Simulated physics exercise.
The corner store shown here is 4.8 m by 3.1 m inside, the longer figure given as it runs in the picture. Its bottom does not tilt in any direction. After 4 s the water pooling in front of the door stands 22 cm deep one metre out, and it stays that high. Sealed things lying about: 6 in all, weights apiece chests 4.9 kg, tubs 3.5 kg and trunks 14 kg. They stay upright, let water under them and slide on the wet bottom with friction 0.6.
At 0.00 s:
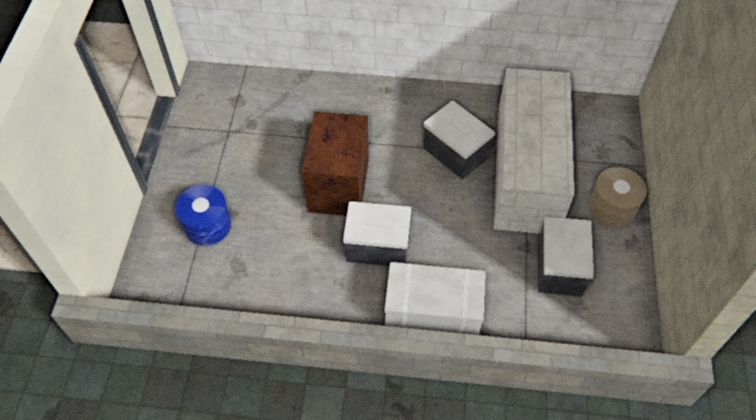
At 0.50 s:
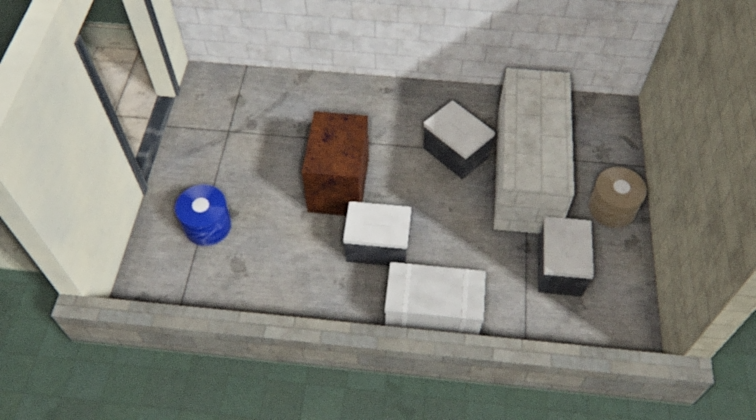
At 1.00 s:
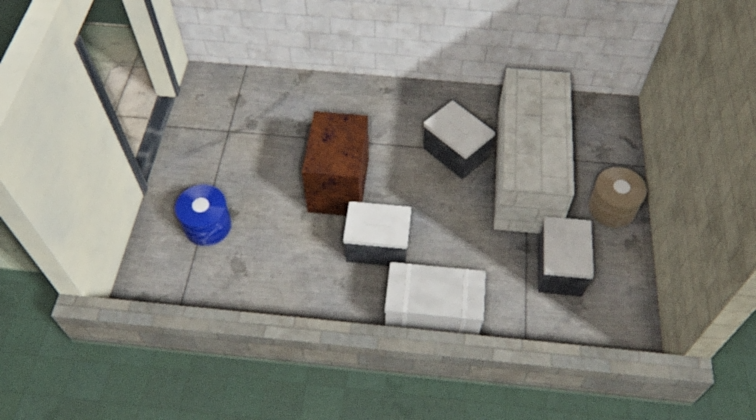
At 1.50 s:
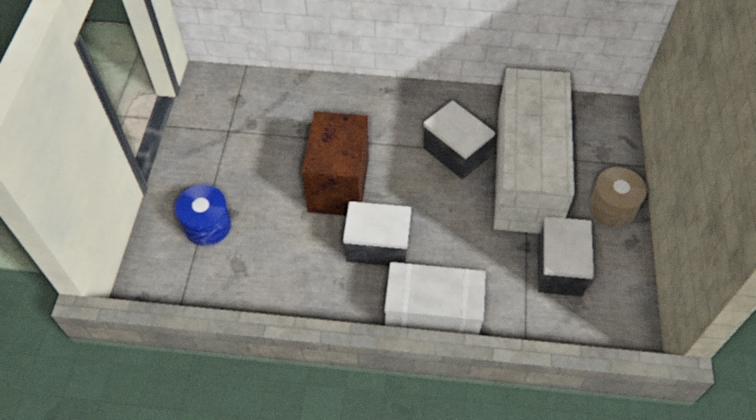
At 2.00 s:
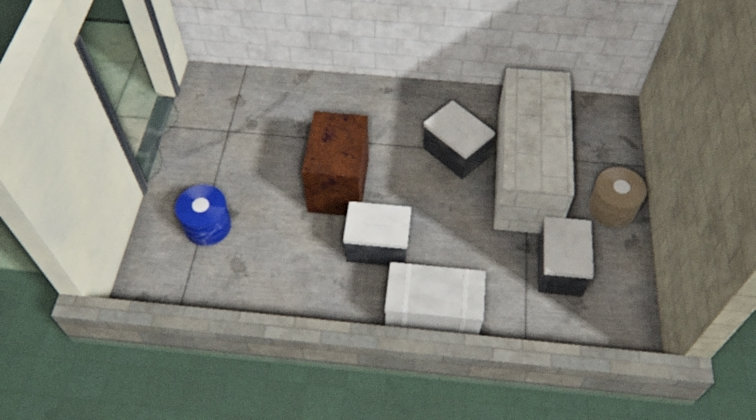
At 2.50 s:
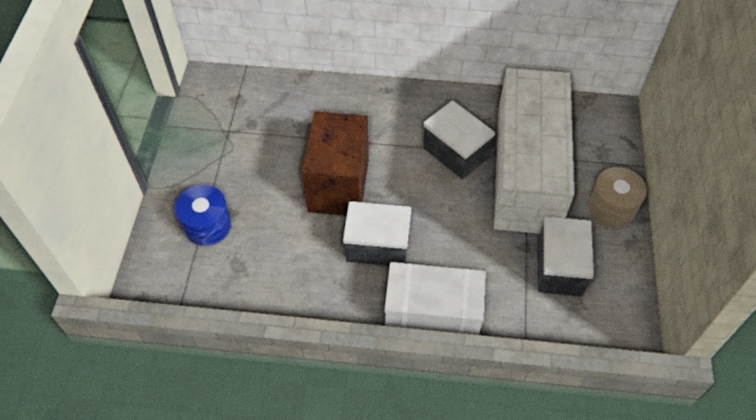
Greenish water spreads over the ground outside a small walled store seen from above, then shows in the doorway at left and slips in a thin, clear patch onto the grey floor. Near it stands a blue tub, with a rusty brown block, pale-topped boxes, a long pale block and a tan tub further right. None of these objects moves, and the camera stays still.
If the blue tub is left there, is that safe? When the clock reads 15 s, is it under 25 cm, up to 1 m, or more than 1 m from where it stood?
Up to 1 m.
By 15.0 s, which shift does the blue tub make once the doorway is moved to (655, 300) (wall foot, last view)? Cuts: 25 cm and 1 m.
Blue tub: Goes a long way.
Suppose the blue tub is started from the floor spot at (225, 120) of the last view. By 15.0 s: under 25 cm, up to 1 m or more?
Here it heads a good way off.
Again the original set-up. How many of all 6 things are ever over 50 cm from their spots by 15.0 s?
That comes to 6.
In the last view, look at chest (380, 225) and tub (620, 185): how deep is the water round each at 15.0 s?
First about 14 cm, second about 16 cm.
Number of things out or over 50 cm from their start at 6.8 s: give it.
The count is 0.
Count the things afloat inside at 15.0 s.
At that moment it comes to 6.
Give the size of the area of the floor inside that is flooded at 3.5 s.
At that time the wet patch spans about 3.0 m2.
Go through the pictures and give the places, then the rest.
The first picture shows the blue tub at (201, 205) rests on the ground; 0.0 m2 under water; 0 of 6 have shifted.
The second picture shows the blue tub at (201, 205), on the bottom; 0.0 m2 under water; 0 of 6 have shifted.
The third picture shows the blue tub at (201, 205) rests on the ground; 0.0 m2 under water; 0 of 6 have shifted.
The fourth picture shows the blue tub at (201, 205), on the bottom; water covers 0.0 m2; 0 of 6 have shifted.
The fifth picture shows the blue tub at (201, 205), on the bottom; water covers 0.0 m2; 0 of 6 have shifted.
The sixth picture shows the blue tub at (201, 205) rests on the ground; water covers 0.5 m2; 0 of 6 have shifted.
After 3.5 s the blue tub is near (201, 205), 0.0 m from its start, aground; 0 afloat.
After 6.8 s the blue tub is near (196, 249), 0.5 m from its start, aground; 1 afloat.
After 11.0 s the blue tub is near (211, 230), 0.3 m from its start, afloat; 6 afloat.
After 15.0 s the blue tub is near (255, 198), 0.5 m from its start, afloat; 6 afloat.
